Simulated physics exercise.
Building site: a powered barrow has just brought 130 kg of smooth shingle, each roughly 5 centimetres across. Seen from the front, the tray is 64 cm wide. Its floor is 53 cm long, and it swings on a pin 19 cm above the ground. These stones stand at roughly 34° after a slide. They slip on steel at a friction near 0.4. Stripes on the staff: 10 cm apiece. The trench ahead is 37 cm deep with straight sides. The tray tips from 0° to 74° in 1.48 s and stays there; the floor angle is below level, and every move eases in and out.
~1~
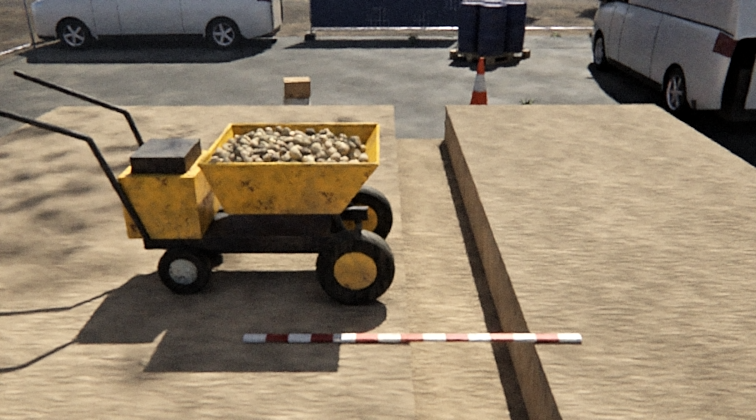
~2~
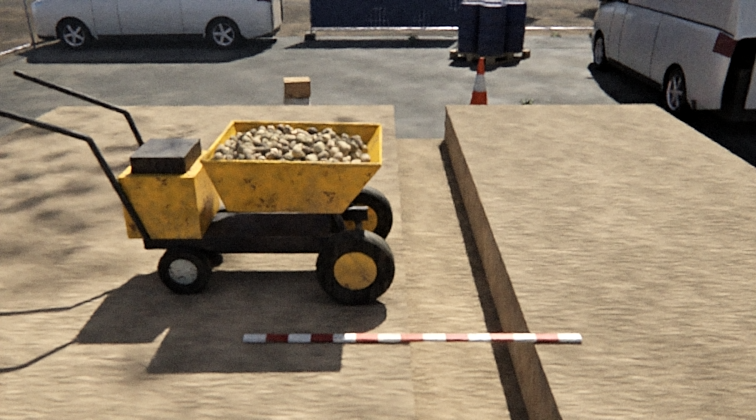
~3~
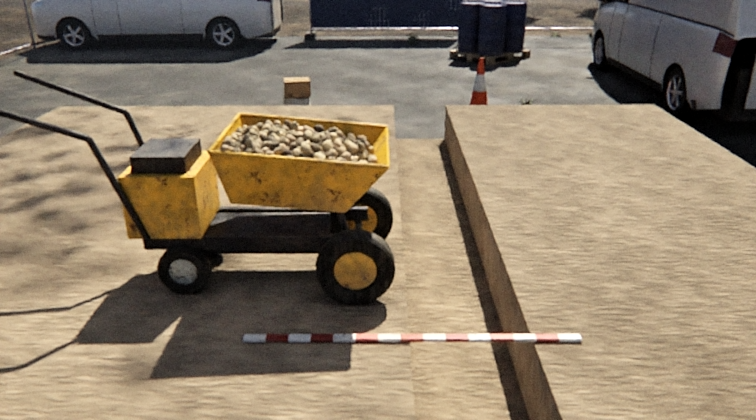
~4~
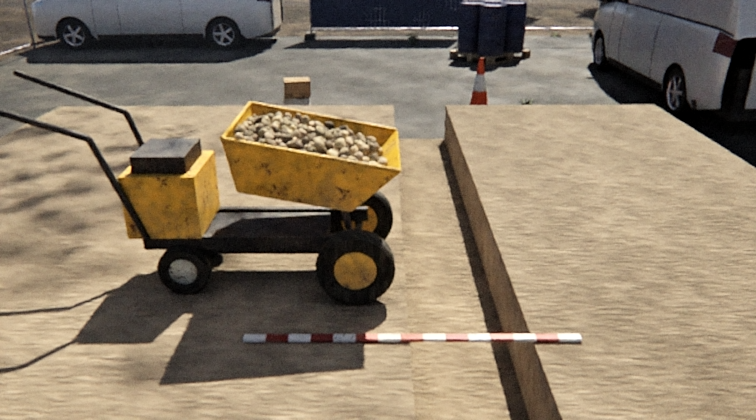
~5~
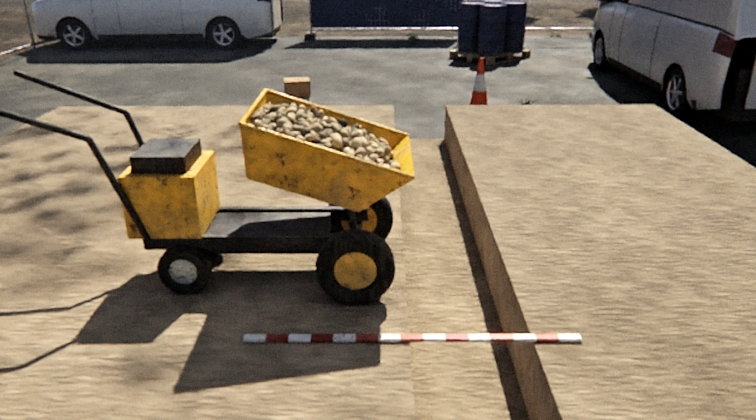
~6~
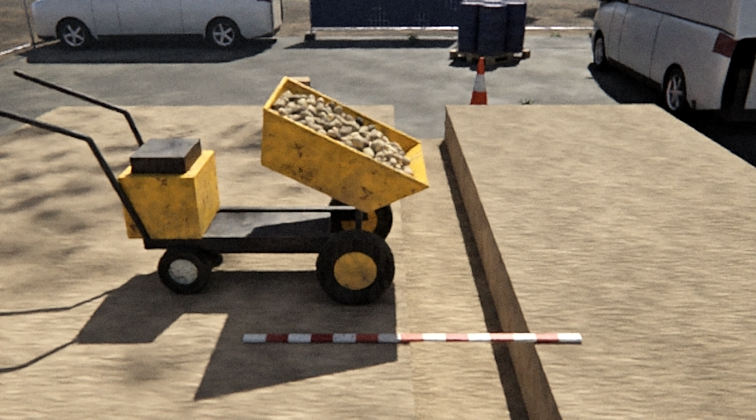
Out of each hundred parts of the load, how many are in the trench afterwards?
About 64 out of 100.
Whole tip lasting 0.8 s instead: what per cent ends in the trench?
My guess is near 50 percent.
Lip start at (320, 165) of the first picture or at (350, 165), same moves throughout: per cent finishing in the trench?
About 100 per cent first, then about 90 per cent.
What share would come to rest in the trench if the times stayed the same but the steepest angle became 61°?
In that case around 65 percent.
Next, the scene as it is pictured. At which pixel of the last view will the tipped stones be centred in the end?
(491, 315).
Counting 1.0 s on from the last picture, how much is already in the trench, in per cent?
40 per cent or so by then.
Then, 0.5 s after the last picture the floor is at 62°, 97 % in the tray, 3 % in the trench; the foremost stones are at (489, 237).
Then, 1.0 s after the last picture the floor is at 74°, 33 % in the tray, 38 % in the trench, 29 % past the trench; the foremost stones are at (606, 266).
Then, 1.3 s after the last picture the floor is at 74°, 11 % in the tray, 52 % in the trench, 37 % past the trench; the foremost stones are at (691, 271).
Then, 3.3 s after the last picture the floor is at 74°, 0 % in the tray, 64 % in the trench, 36 % past the trench; the foremost stones are at (745, 273).
